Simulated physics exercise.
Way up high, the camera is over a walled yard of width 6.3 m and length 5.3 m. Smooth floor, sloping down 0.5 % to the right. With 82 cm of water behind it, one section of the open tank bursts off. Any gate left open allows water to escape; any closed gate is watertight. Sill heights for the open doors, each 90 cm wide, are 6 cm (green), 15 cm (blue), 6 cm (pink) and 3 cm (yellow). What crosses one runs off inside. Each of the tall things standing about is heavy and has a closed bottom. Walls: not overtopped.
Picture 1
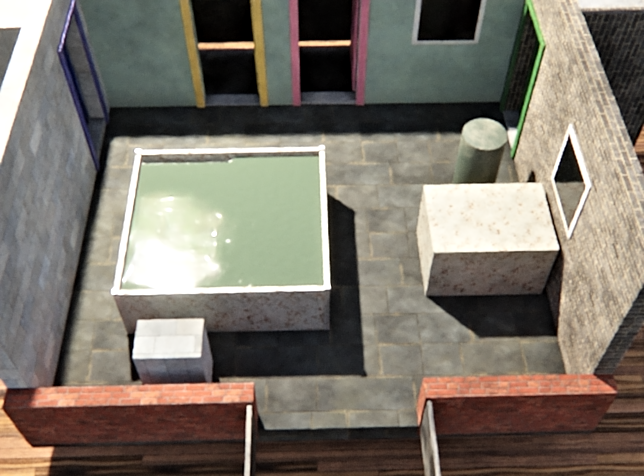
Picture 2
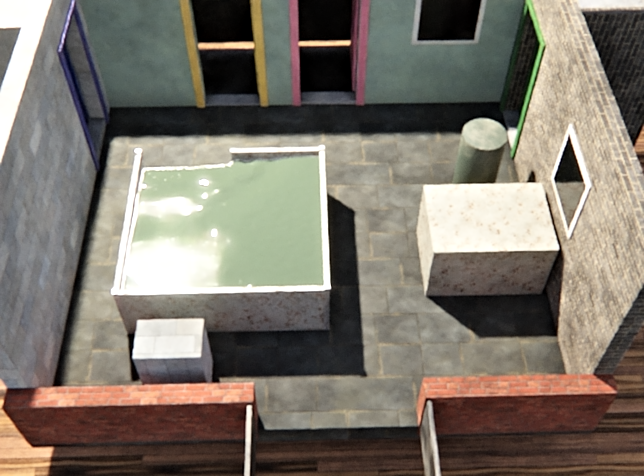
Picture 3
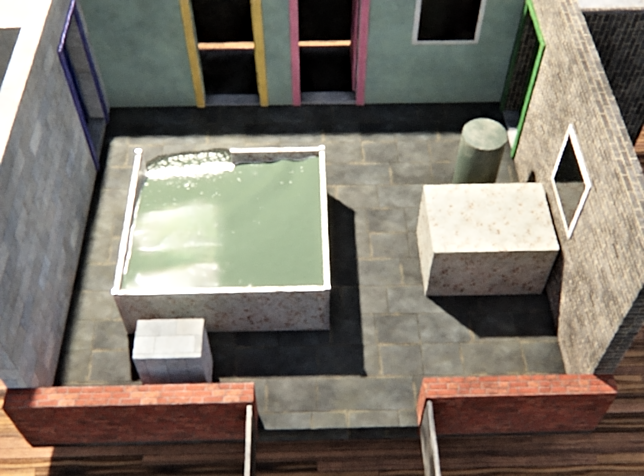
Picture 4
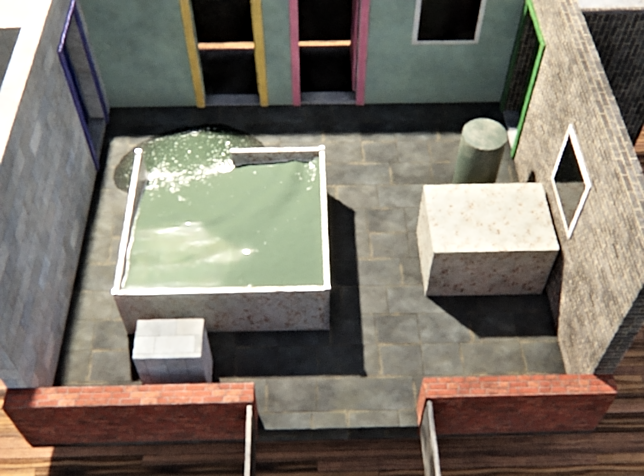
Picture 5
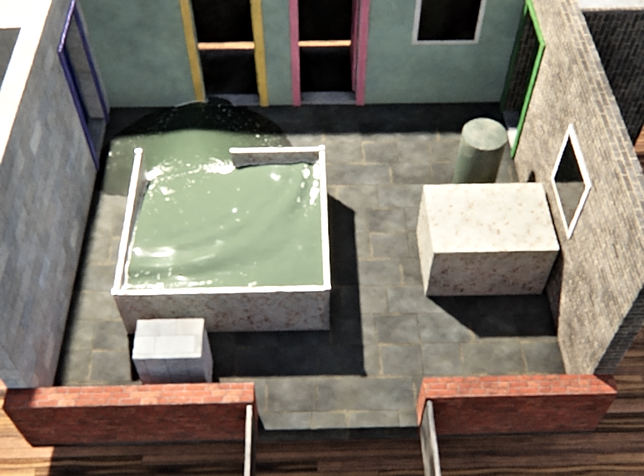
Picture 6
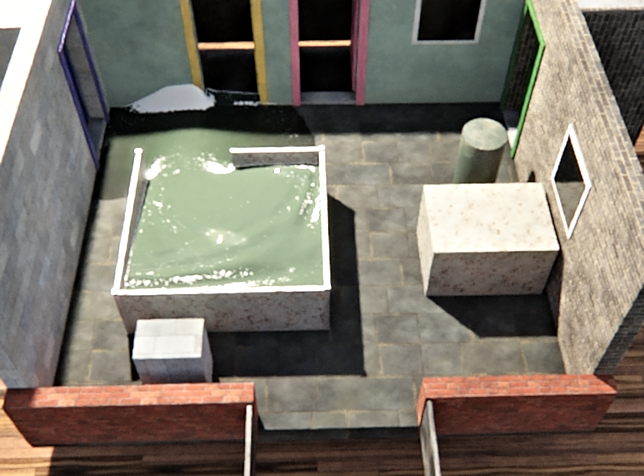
Green water in an open tank poured out through a gap in its far side, spread across the grey floor of the walled yard, and splashed up near the back wall by the yellow-framed door.
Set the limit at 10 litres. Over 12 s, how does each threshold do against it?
At the green door the water goes past it. At the blue door the water goes past it. At the pink door the water goes past it. At the yellow door the water goes past it.
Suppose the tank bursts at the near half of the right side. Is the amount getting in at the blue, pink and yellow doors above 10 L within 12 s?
At blue the amount is beneath the mark, at pink it is higher than the mark, and at yellow it is higher than the mark.
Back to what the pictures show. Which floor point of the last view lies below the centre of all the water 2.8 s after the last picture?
Around (223, 211).
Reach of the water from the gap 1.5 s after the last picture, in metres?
That works out near 4.8 m.
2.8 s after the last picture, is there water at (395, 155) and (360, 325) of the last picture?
Soaked, untouched.
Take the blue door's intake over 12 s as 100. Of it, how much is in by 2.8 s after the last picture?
About 70%.
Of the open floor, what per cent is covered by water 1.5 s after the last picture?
Close to 30 in a hundred parts are wet.
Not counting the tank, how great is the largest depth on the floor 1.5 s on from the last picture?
About 49 cm.
Then, 0.7 s after the last picture water covers 20 % of the floor and is deepest (61 cm) near (110, 112); green door not reached, blue door 40 cm at the sill, 10 L in, pink door 10 cm at the sill, 2 L in, yellow door 24 cm at the sill, 168 L in.
Then, 1.5 s after the last picture water covers 30 % of the floor and is deepest (49 cm) near (110, 112); green door not reached, blue door 40 cm at the sill, 135 L in, pink door 7 cm at the sill, 7 L in, yellow door 31 cm at the sill, 409 L in.
Then, 2.8 s after the last picture water covers 55 % of the floor and is deepest (32 cm) near (177, 119); green door 11 cm at the sill, 3 L in, blue door 30 cm at the sill, 307 L in, pink door 10 cm at the sill, 14 L in, yellow door 25 cm at the sill, 688 L in.
Then, 6.3 s after the last picture water covers 85 % of the floor and is deepest (19 cm) near (48, 415); green door 14 cm at the sill, 146 L in, blue door 18 cm at the sill, 439 L in, pink door 8 cm at the sill, 35 L in, yellow door 16 cm at the sill, 1064 L in.
Then, 11.3 s after the last picture water covers 95 % of the floor and is deepest (14 cm) near (548, 351); green door 12 cm at the sill, 265 L in, blue door 9 cm at the sill, 444 L in, pink door 5 cm at the sill, 40 L in, yellow door 9 cm at the sill, 1252 L in.
